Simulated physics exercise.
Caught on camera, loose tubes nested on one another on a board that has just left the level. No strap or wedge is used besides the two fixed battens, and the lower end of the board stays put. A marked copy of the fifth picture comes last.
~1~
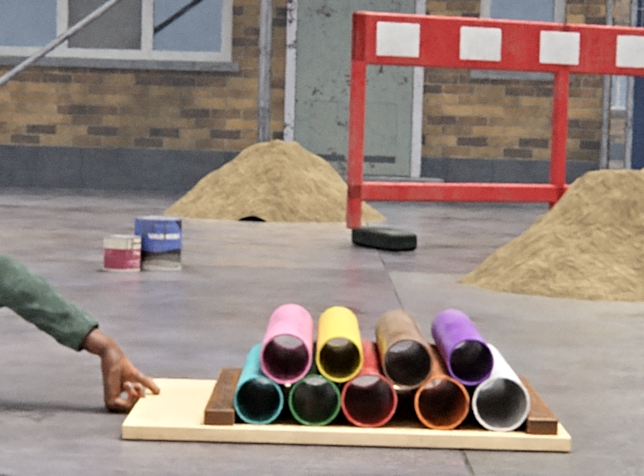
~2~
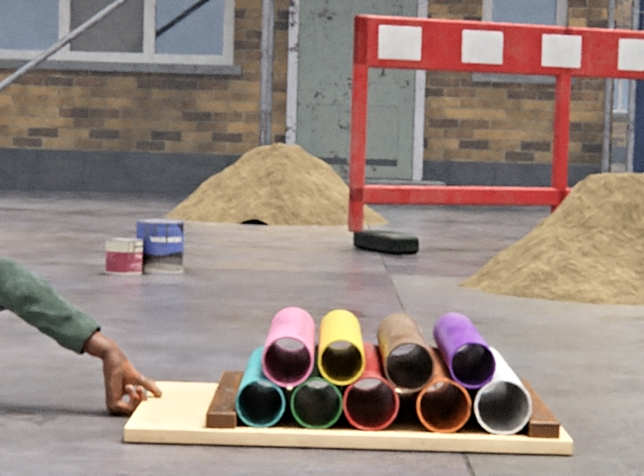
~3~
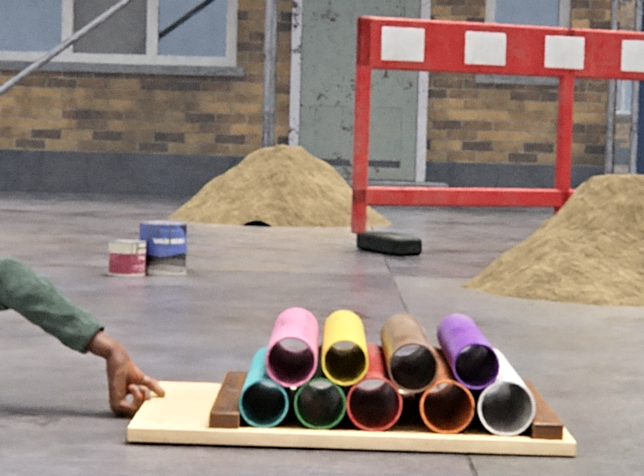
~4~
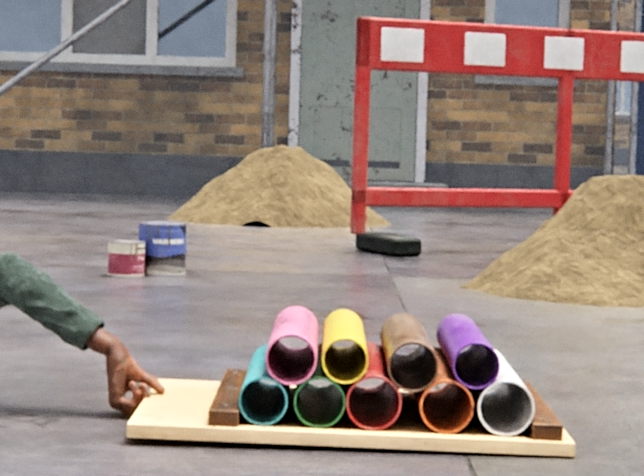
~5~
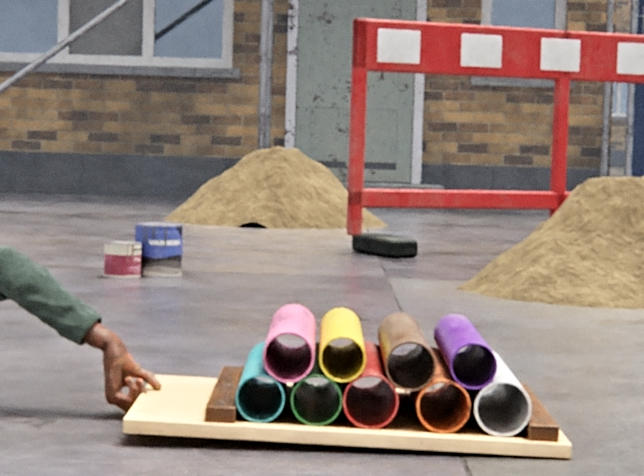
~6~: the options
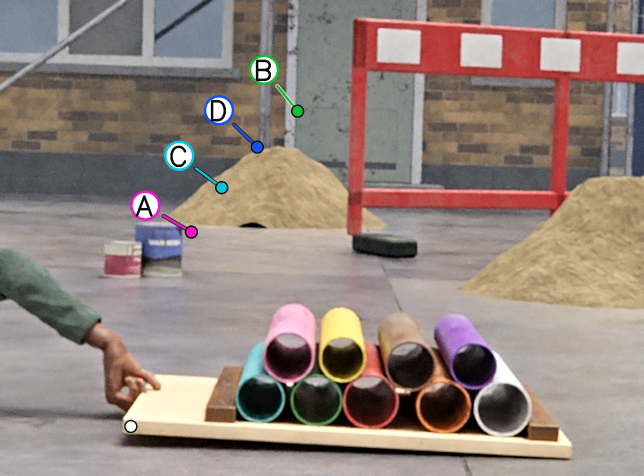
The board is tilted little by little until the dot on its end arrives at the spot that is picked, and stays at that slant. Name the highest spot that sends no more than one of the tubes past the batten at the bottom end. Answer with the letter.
Up to A.
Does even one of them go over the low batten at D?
Yes, at D.
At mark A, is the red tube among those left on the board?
Yes, with A.
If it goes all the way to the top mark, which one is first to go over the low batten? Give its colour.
First is the purple one.
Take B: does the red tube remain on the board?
No, with B.
On the copy, A at (191, 232); B at (298, 111); C at (221, 187); D at (257, 147); the white dot at (131, 426).
On A. First, board at 17°.
Then, board at 28°.
Finally, board at 28°, none over the low batten.
By contrast, B nine over the low batten; C four over the low batten (pink, purple, yellow, brown); D nine over the low batten.
